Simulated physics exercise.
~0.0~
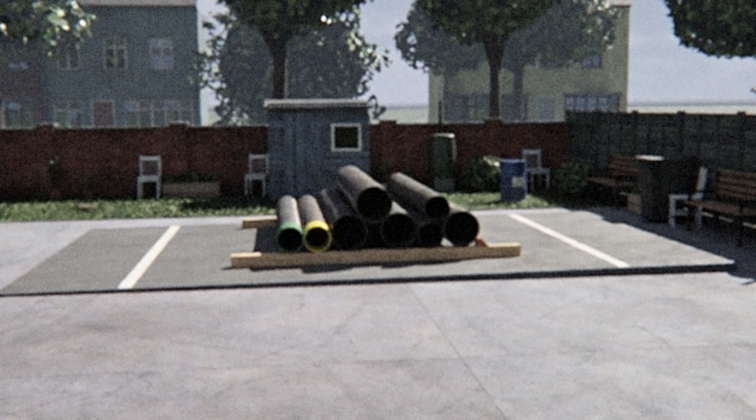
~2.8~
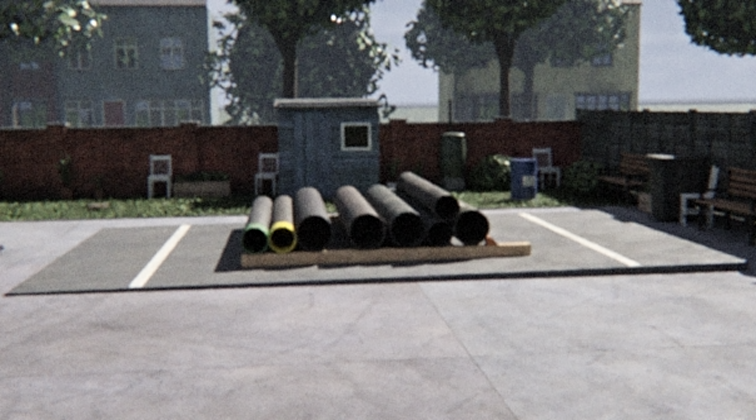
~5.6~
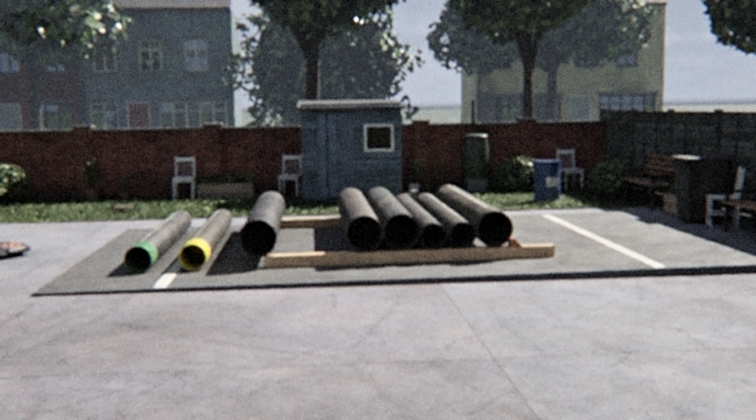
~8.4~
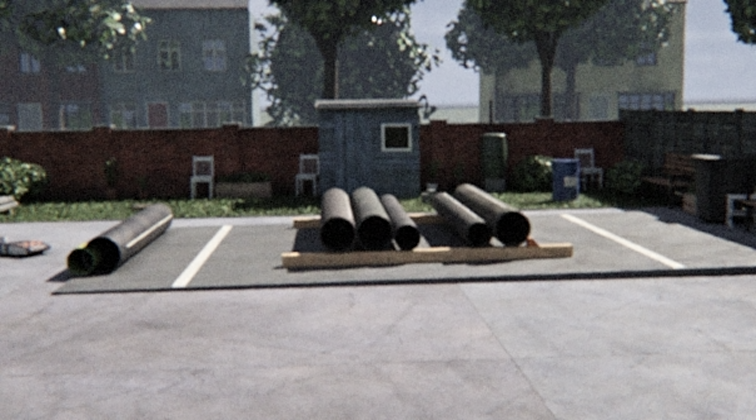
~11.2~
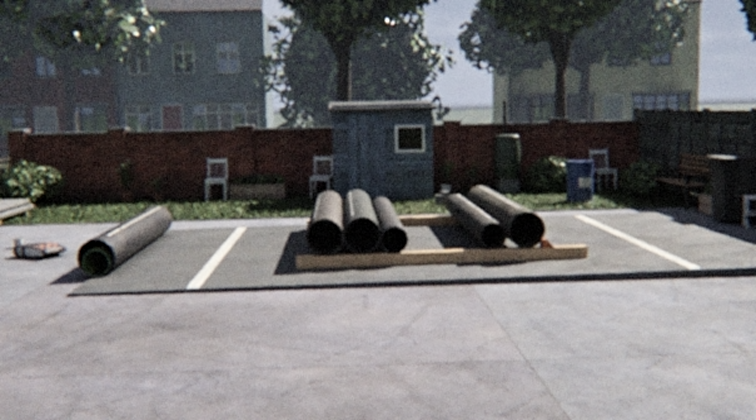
On a paved lot before a brick wall and a small blue shed, dark hollow pipes lie stacked on wooden bearers, the two at the left end rimmed green and yellow. The pile slumps and spreads leftward, its upper pipes settling down among the others. The green-rimmed pipe rolls off the left end, followed by the yellow-rimmed one and a larger dark pipe. The marked pair crosses the left white line, and the larger pipe follows. Finally those three lie bunched beyond the line, the big one largely hiding the marked pair, while five pipes remain on the bearers in two separated groups.
